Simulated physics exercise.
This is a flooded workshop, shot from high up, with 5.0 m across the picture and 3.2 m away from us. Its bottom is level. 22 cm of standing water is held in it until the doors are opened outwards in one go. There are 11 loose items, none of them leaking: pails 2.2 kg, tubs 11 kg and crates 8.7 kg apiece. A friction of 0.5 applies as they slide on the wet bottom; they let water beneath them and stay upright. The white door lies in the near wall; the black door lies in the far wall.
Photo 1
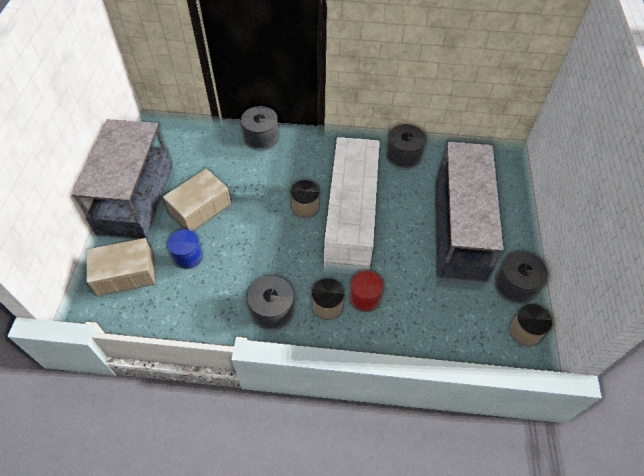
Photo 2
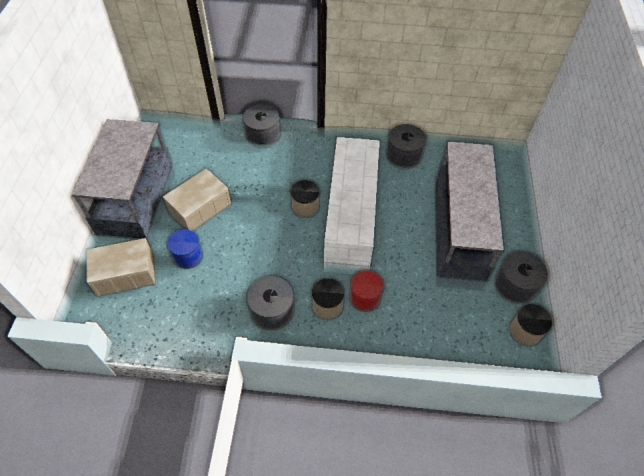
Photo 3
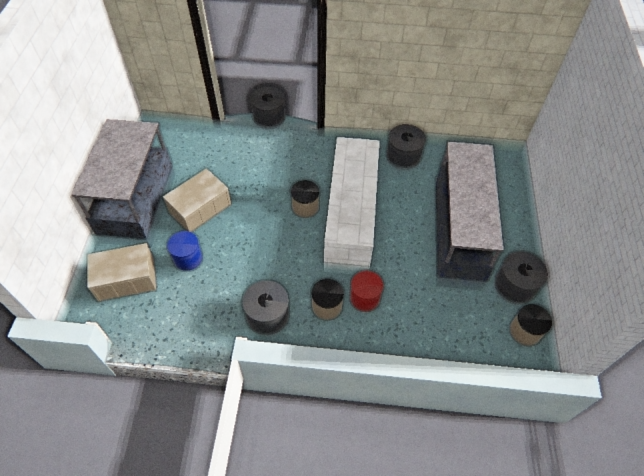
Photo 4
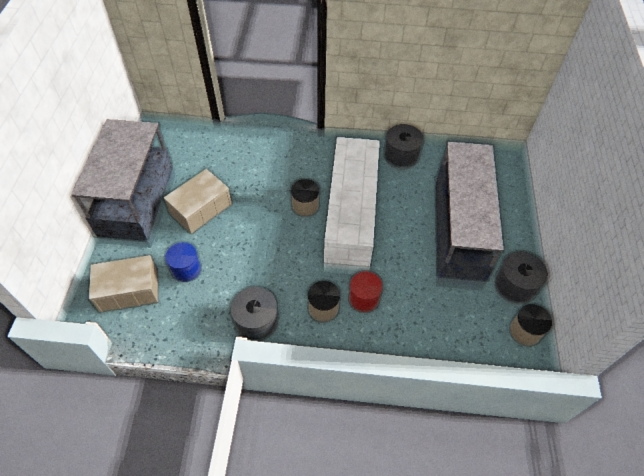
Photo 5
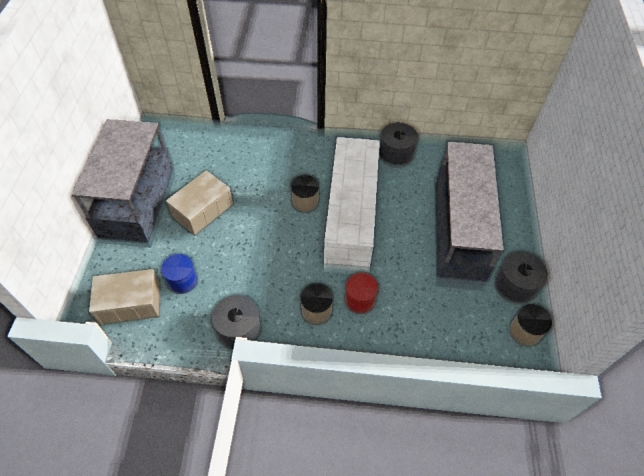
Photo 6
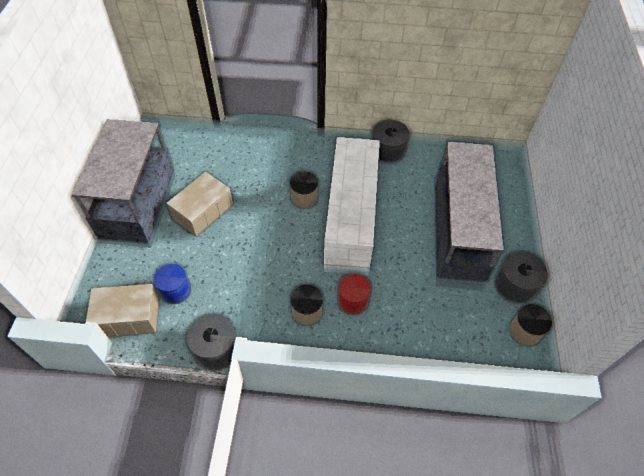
In a flooded workshop seen from above, the black door in the far wall and the white door in the near wall swing open. A dark tub slips out through the far doorway, then another drifts left to the near opening, while the blue pail and, slightly, the red one float nearer the front.
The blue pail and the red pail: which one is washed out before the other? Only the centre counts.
I would say the blue one.
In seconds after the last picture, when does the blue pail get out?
That happens at about 2.0 s.
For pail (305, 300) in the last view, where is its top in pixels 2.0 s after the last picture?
Position: About (214, 295).
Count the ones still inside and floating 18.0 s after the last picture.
Total: 0.
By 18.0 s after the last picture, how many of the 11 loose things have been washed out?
Count at that moment: 10.
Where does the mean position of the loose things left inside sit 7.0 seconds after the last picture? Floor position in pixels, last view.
(314, 251).
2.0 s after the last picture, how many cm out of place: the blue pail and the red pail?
120 and 100 cm, roughly.
Then, 2.0 s after the last picture the blue pail is near (144, 348), 1.2 m from its start, afloat; the red pail is near (264, 272), 1.1 m from its start, afloat; 3 of 11 are out; 8 afloat.
Then, 7.0 s after the last picture the blue pail has gone out (2.1 s after the last picture); the red pail has gone out (6.8 s after the last picture); 7 of 11 are out; 4 afloat.
Then, 14.0 s after the last picture the blue pail has gone out (2.1 s after the last picture); the red pail has gone out (6.8 s after the last picture); 10 of 11 are out; 0 afloat.
Then, 18.0 s after the last picture the blue pail has gone out (2.1 s after the last picture); the red pail has gone out (6.8 s after the last picture); 10 of 11 are out; 0 afloat.
